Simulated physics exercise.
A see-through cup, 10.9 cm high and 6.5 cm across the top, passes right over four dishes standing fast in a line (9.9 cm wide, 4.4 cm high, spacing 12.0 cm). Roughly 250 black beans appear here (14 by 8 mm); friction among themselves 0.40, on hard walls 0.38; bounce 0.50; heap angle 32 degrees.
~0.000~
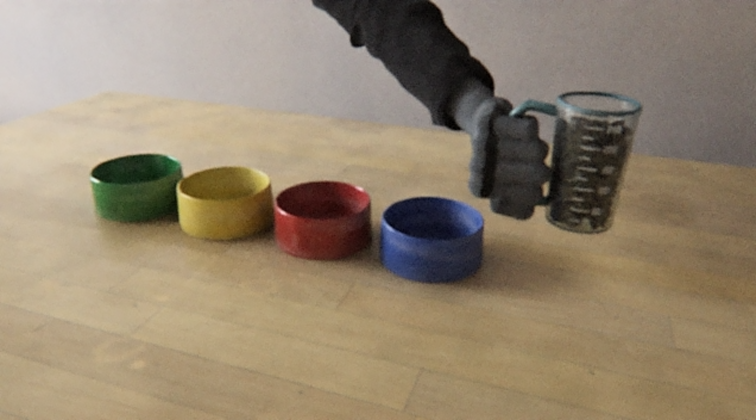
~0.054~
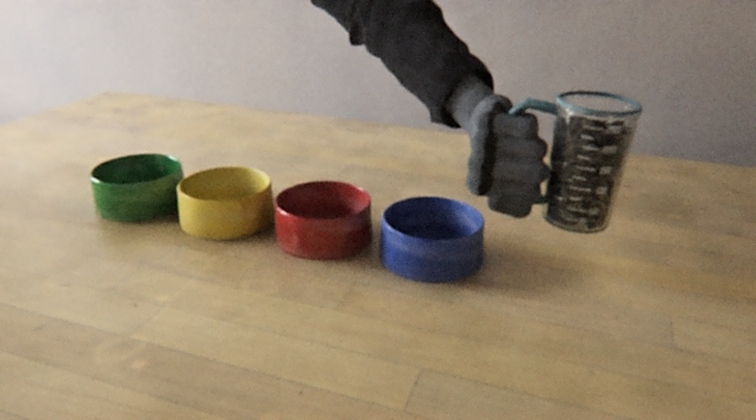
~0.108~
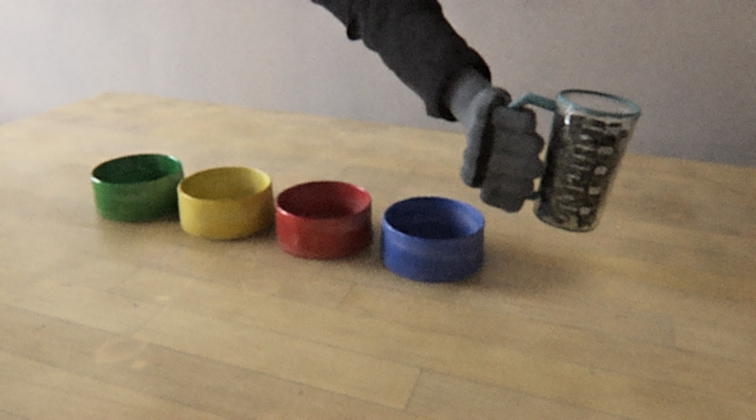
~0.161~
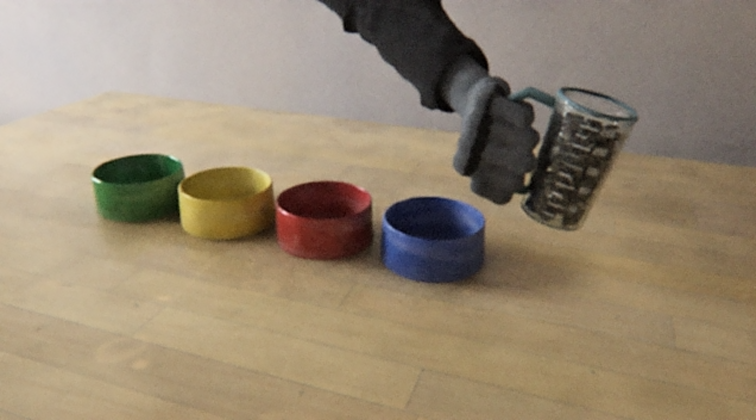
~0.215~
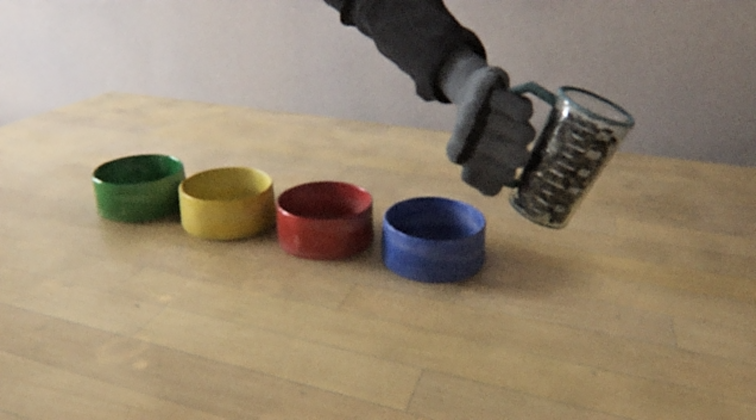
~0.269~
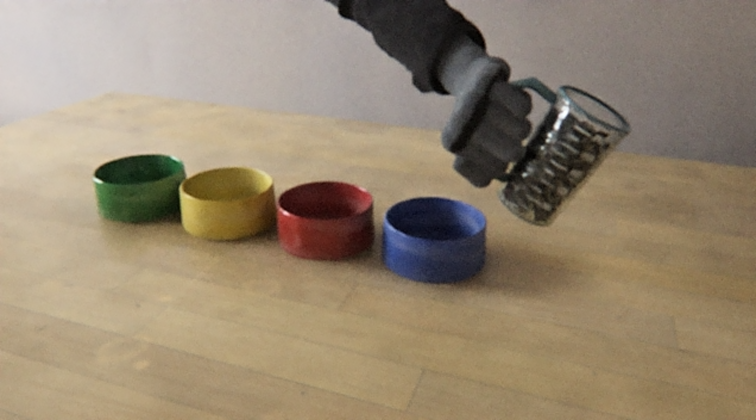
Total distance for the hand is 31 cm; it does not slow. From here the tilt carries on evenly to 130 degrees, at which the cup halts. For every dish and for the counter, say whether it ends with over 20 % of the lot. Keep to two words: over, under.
Red dish: Under, blue dish: Over, green dish: Under, yellow dish: Under, counter: Over.
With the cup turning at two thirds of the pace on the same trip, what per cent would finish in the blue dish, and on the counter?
In that case I'd put blue at 90 and the counter at 10.
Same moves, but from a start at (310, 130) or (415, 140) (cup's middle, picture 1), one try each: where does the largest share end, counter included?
First try: Yellow; second try: Red.
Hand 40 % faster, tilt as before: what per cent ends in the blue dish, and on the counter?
Blue: 90; counter: 10.
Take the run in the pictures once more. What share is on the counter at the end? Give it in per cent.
Near 40 percent, roughly speaking.
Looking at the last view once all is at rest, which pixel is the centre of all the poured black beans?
Close to pixel (460, 253).
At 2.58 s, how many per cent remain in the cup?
About 0 percent of the load.
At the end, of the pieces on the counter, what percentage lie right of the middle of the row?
It's close to 100 in a hundred.
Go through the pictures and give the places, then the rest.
Cup at (588, 163), tilt 0 degrees, lip at (640, 107), moved 0.0 cm; middle of the pieces at (589, 165); blue dish at (433, 218); red dish at (323, 200); yellow dish at (225, 183); green dish at (136, 169), in the first picture.
Cup at (586, 163), tilt 1 degrees, lip at (640, 108), moved 0.2 cm; middle of the pieces at (587, 165), in the second picture.
Cup at (581, 162), tilt 6 degrees, lip at (639, 111), moved 0.6 cm; middle of the pieces at (582, 164), in the third picture.
Cup at (574, 161), tilt 12 degrees, lip at (636, 116), moved 1.3 cm; middle of the pieces at (574, 163), in the fourth picture.
Cup at (566, 160), tilt 19 degrees, lip at (633, 122), moved 2.1 cm; middle of the pieces at (566, 162), in the fifth picture.
Cup at (558, 159), tilt 25 degrees, lip at (629, 128), moved 2.8 cm; middle of the pieces at (558, 161); blue dish at (435, 218); red dish at (325, 200); yellow dish at (227, 184); green dish at (139, 169). Its pace works out near 120 degrees a second; the hand travels 13 cm a second, in the sixth picture.
After 1.24 s, tilt 130 degrees; cup holds 20 %, blue 40 %.
After 1.89 s, tilt 130 degrees; cup holds 0 %, blue 60 %.
After 2.58 s, tilt 130 degrees; cup holds 0 %, blue 60 %.
By 2.9 s all is still; red 0 %, blue 60 %, green 0 %, yellow 0 %, counter 40 %.
